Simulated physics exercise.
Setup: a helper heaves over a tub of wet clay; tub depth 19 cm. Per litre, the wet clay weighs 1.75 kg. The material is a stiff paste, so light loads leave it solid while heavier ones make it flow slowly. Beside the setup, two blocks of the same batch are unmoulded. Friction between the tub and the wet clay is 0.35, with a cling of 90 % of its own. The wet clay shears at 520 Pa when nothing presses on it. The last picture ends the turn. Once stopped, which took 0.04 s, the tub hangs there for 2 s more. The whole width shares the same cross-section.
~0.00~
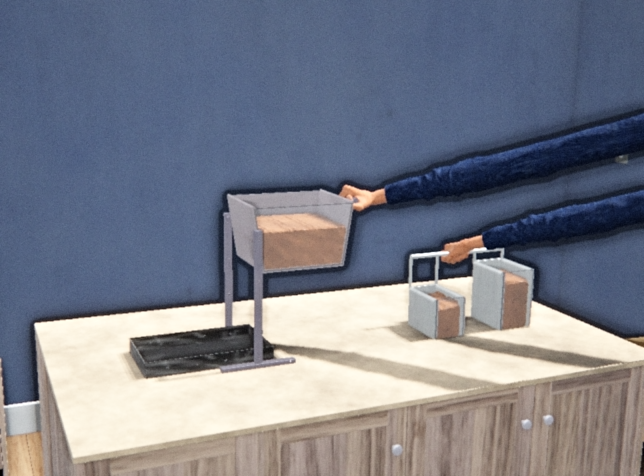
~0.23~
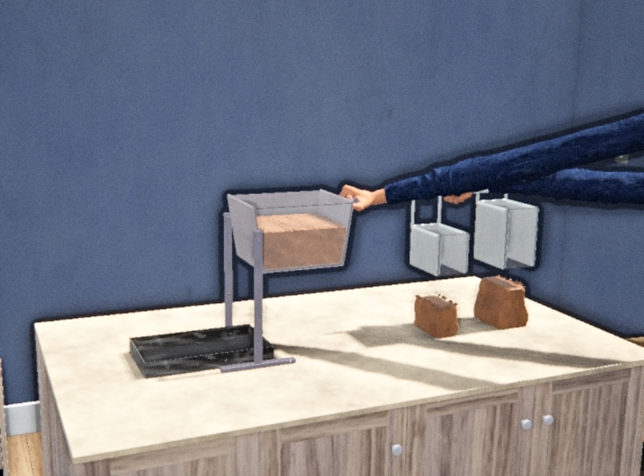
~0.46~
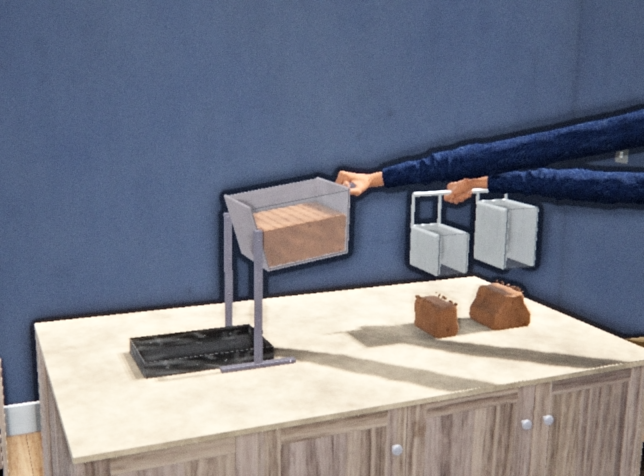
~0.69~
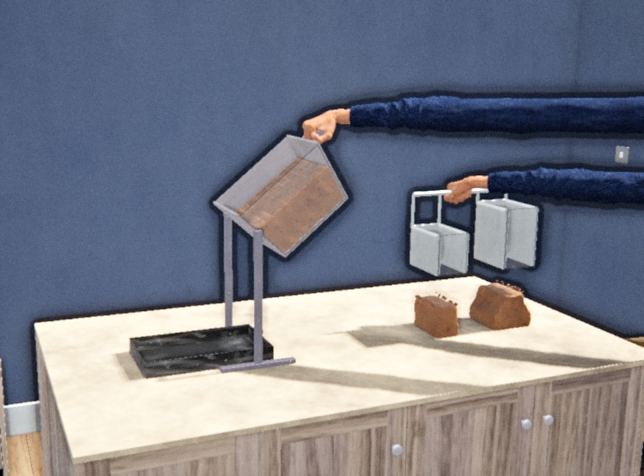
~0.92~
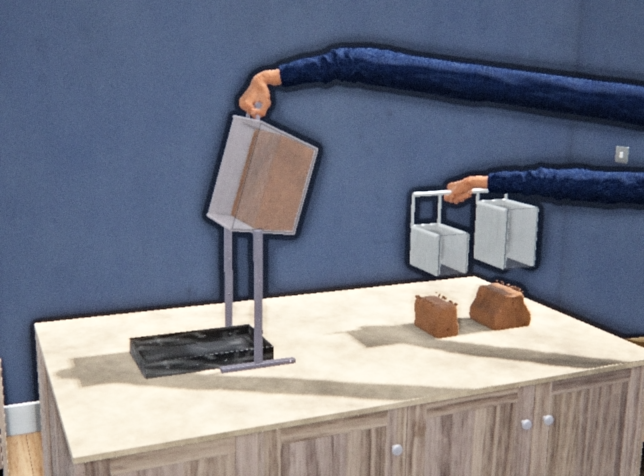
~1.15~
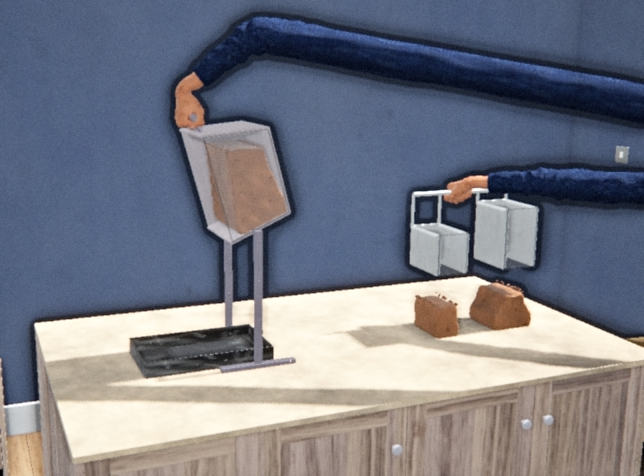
On a pale countertop against a blue wall, one hand lifts two box-shaped moulds off two brown blocks, and the taller block slumps lower and wider. The other hand then swings a clear tub of brown material on its stand up and over to the left, past upright, above a black tray.
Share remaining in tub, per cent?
Approx. 21 %.
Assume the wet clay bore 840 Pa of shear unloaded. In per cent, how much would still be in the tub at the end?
30 %.
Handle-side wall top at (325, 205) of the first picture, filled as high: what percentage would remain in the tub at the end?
It would be near 35 %.
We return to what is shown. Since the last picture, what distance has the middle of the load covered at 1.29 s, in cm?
Shift: Roughly 11 cm.
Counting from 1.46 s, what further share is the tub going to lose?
I'd say close to 7 in a hundred.
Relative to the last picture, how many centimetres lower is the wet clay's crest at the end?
16 cm or so.
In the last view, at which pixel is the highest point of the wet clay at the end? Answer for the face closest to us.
Somewhere near (280, 202) in the last view.
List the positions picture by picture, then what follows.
Handle-side rim at (351, 202), tilt 0 degrees; top of the wet clay at (308, 228); blocks stand 11 cm, 18 cm (left to right), in the first frame.
Handle-side rim at (351, 202), tilt 0 degrees; top of the wet clay at (308, 228); blocks stand 11 cm, 15 cm (left to right), in the second frame.
Handle-side rim at (348, 189), tilt 8 degrees; top of the wet clay at (343, 214); blocks stand 11 cm, 13 cm (left to right), in the third frame.
Handle-side rim at (316, 144), tilt 39 degrees; top of the wet clay at (325, 169); blocks stand 11 cm, 13 cm (left to right), in the fourth frame.
Handle-side rim at (259, 124), tilt 74 degrees; top of the wet clay at (281, 137); blocks stand 11 cm, 13 cm (left to right), in the fifth frame.
Handle-side rim at (202, 139), tilt 105 degrees; top of the wet clay at (261, 149); blocks stand 11 cm, 13 cm (left to right), in the sixth frame.
After 1.29 s, the tub is at 105 degrees and holds 63 %.
After 1.46 s, the tub is at 105 degrees and holds 28 %.
After 1.63 s, the tub is at 105 degrees and holds 21 %.
After 1.80 s, the tub is at 105 degrees and holds 21 %.
After 3.15 s, at the end, the tub is at 105 degrees and holds 21 %.
